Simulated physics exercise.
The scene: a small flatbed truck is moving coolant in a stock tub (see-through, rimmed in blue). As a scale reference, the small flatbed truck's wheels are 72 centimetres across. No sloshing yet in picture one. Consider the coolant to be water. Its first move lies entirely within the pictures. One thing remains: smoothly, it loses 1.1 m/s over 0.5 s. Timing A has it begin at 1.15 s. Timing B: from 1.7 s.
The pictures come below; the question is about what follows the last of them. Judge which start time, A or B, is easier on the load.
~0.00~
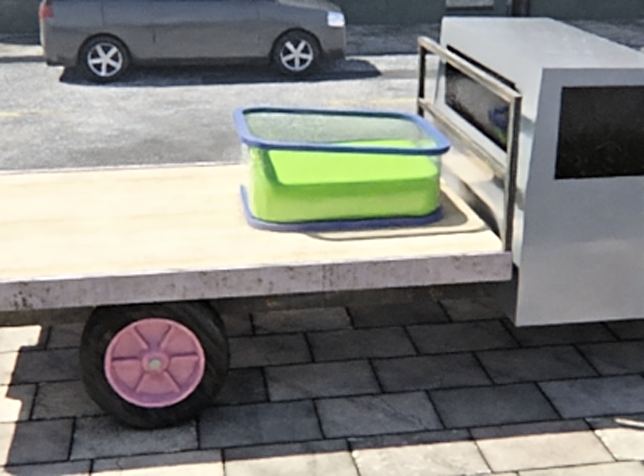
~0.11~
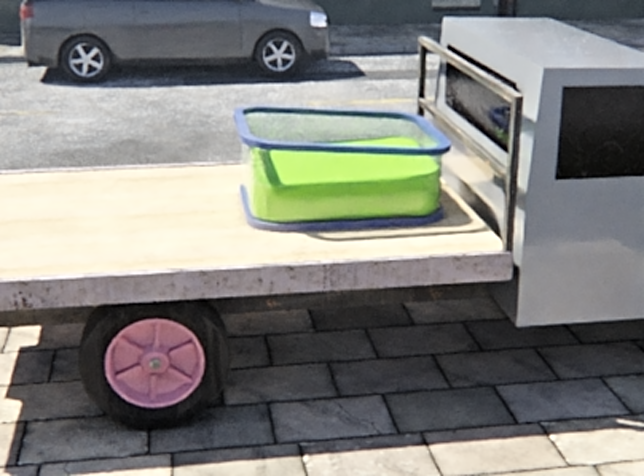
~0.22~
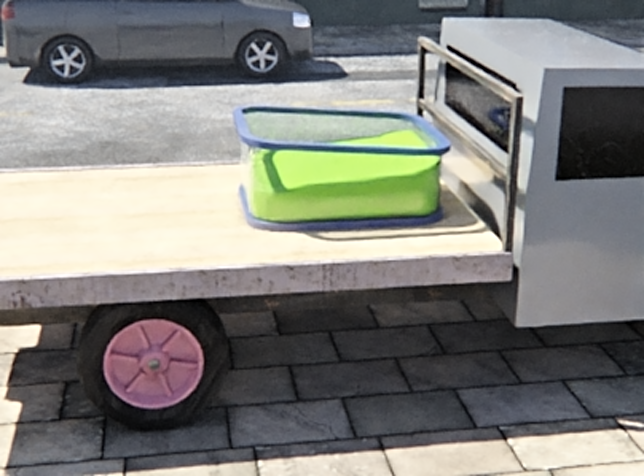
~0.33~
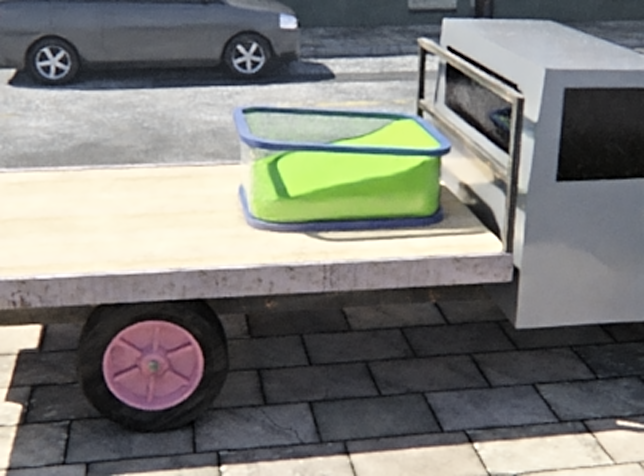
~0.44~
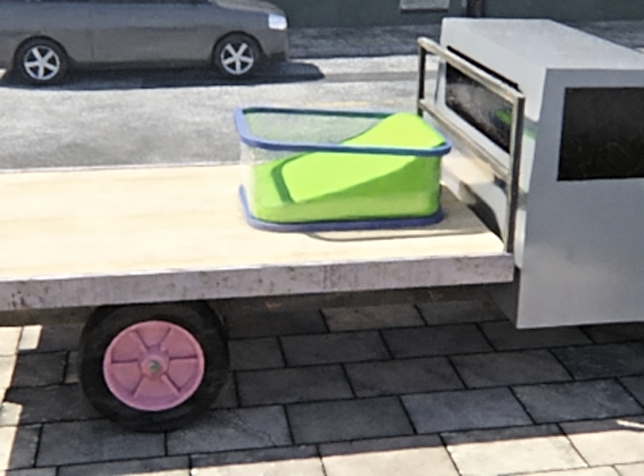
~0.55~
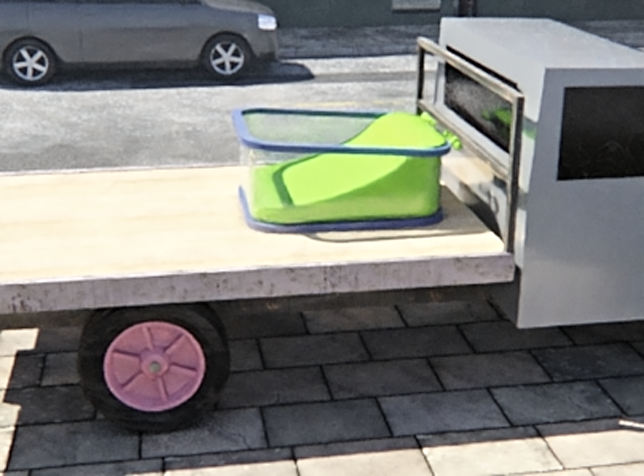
A.
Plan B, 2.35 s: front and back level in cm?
Front: 36 cm; back: 6 cm.
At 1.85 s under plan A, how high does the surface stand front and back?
Front: 54 cm; back: 8 cm.
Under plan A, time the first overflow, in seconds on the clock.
I'd say close to 0.9 seconds.
For plan A, 1.85 s in, it stands 8 cm high behind and 54 cm in front; 1 per cent has gone over the front.
For plan A, 4.64 s in, 8 per cent has gone over the front, 14 of 174 litres.
For plan B, 2.35 s in, it stands 5 cm high behind and 36 cm in front; 10 per cent has gone over the front.
For plan B, 5.18 s in, 15 per cent has gone over the front, 26 of 174 litres.
